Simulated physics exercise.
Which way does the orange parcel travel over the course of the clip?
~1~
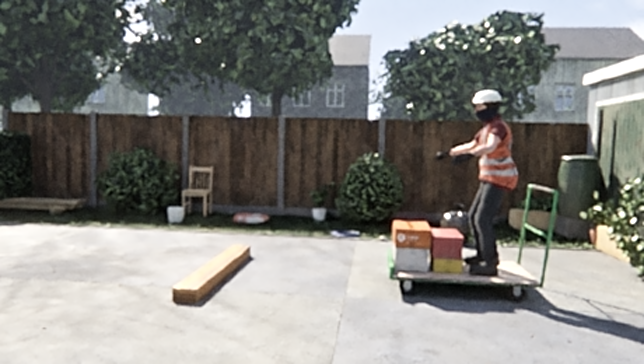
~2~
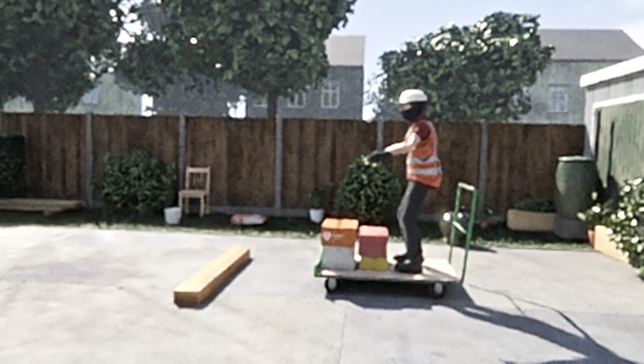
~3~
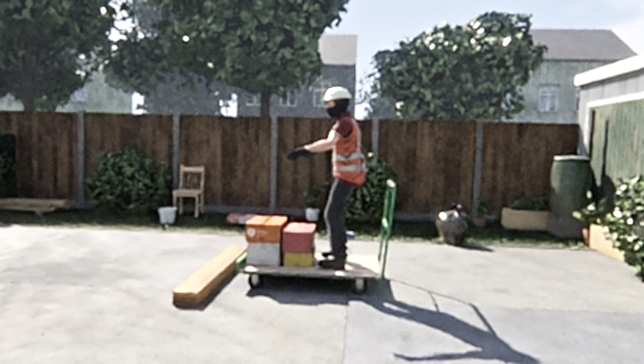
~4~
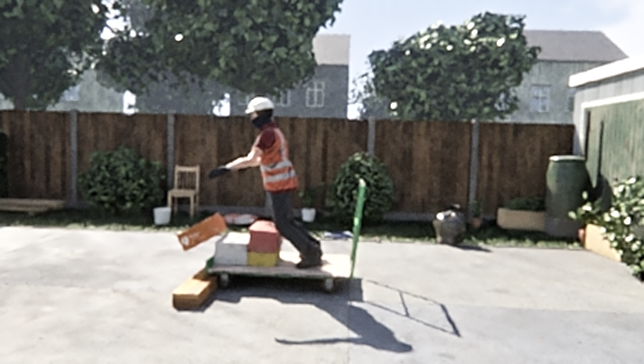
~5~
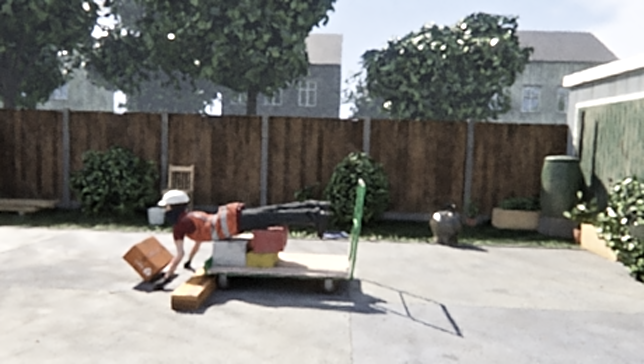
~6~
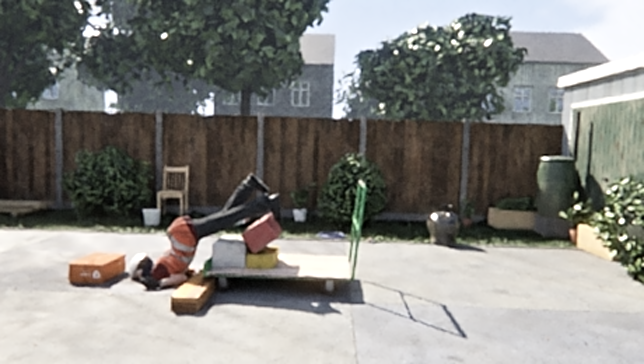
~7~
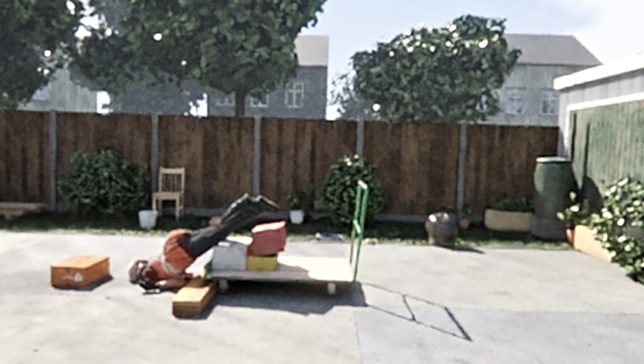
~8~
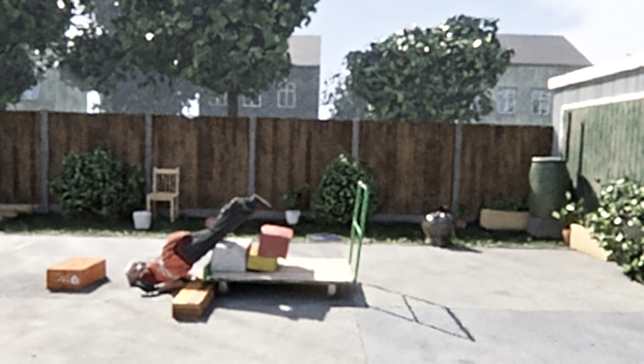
The orange parcel travels to the left, first riding on the cart and then tumbling off its front onto the ground.
